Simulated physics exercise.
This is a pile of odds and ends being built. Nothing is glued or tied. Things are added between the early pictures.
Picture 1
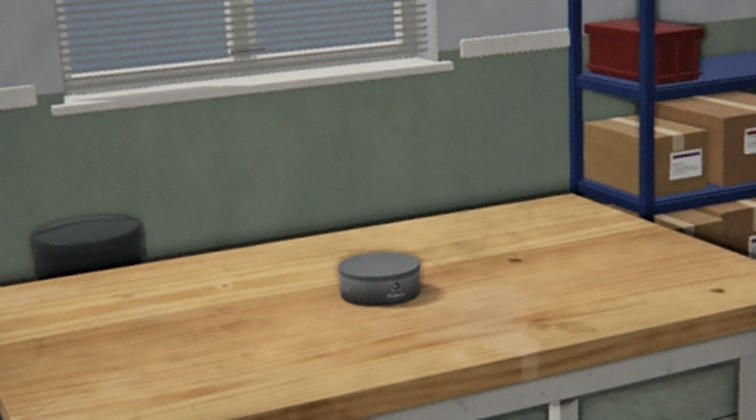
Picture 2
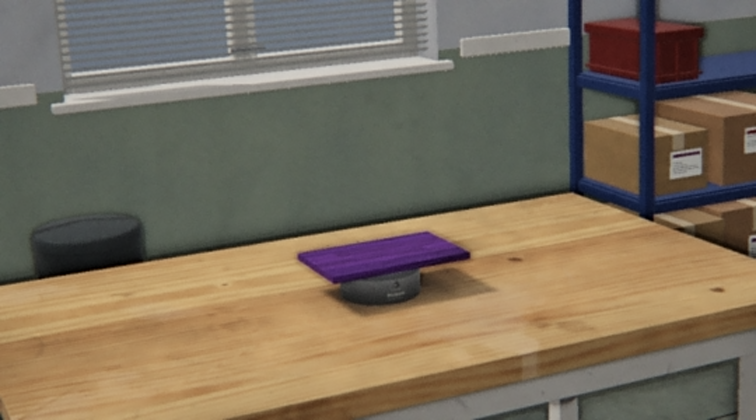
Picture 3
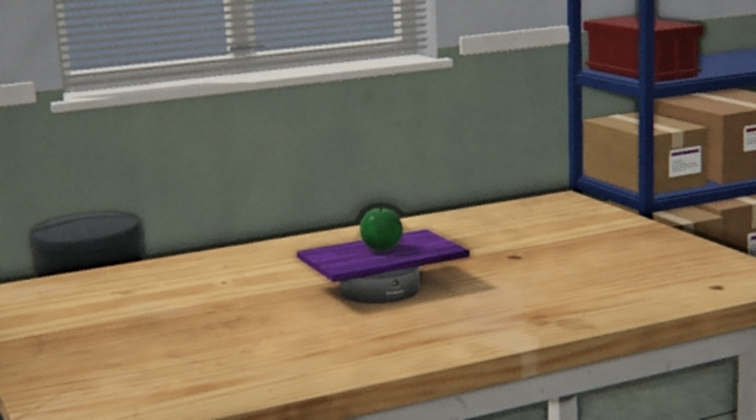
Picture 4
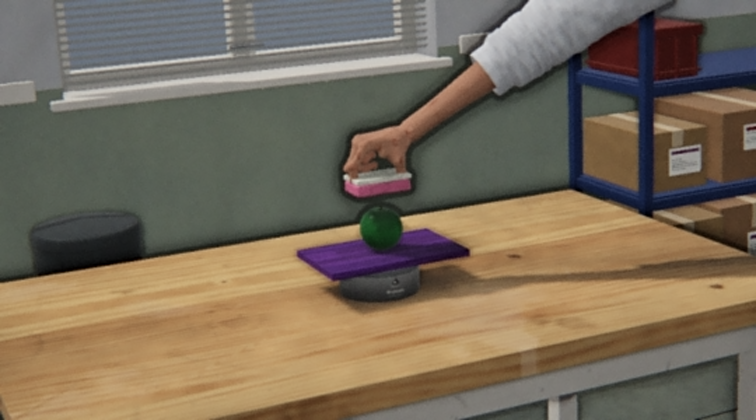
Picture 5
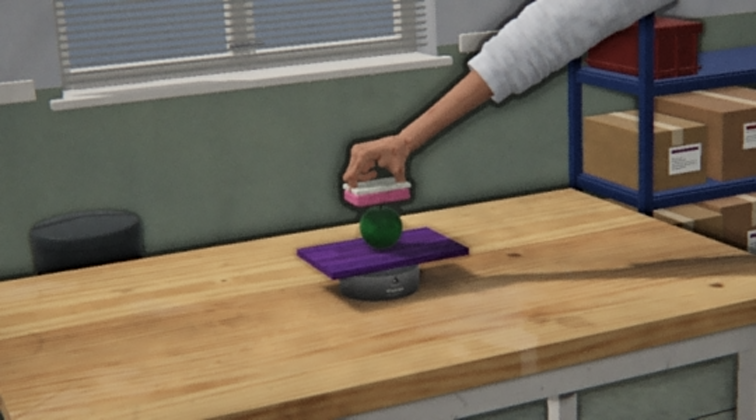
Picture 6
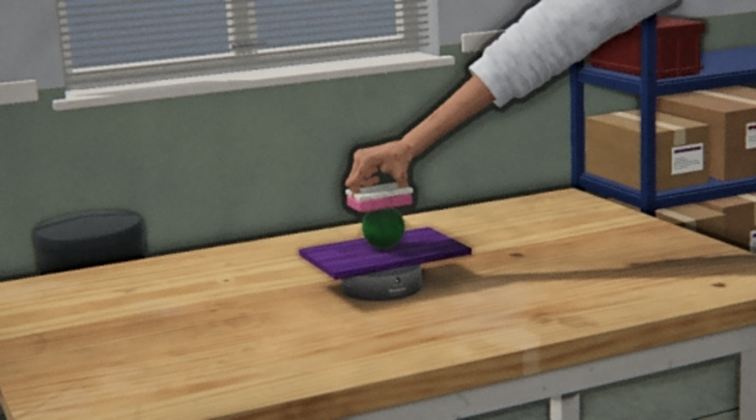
On a wooden workbench, a purple board appeared on a round dark object, then a green ball appeared on the board, and a hand lowered a pink and white block onto the ball.
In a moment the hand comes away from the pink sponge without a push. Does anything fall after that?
Here the pile gives way.
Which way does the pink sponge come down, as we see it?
To the left.
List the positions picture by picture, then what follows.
The last thing is not in view yet, in the first picture.
The last thing is not in view yet, in the second picture.
The last thing is not in view yet; green apple (381, 229), in the third picture.
On its way; pink sponge (378, 183); purple board (382, 253), in the fourth picture.
On its way; pink sponge (377, 192), in the fifth picture.
In place under the hand; pink sponge (380, 198); green apple (383, 227), in the sixth picture.
Then, 1.80 s past the last view, pink sponge rocked 28° from its first pose near (370, 201).
Then, 2.80 s past the last view, pink sponge now fallen.
Finally, fallen, pink sponge; the other 3 still in place. The pile loses its balance.
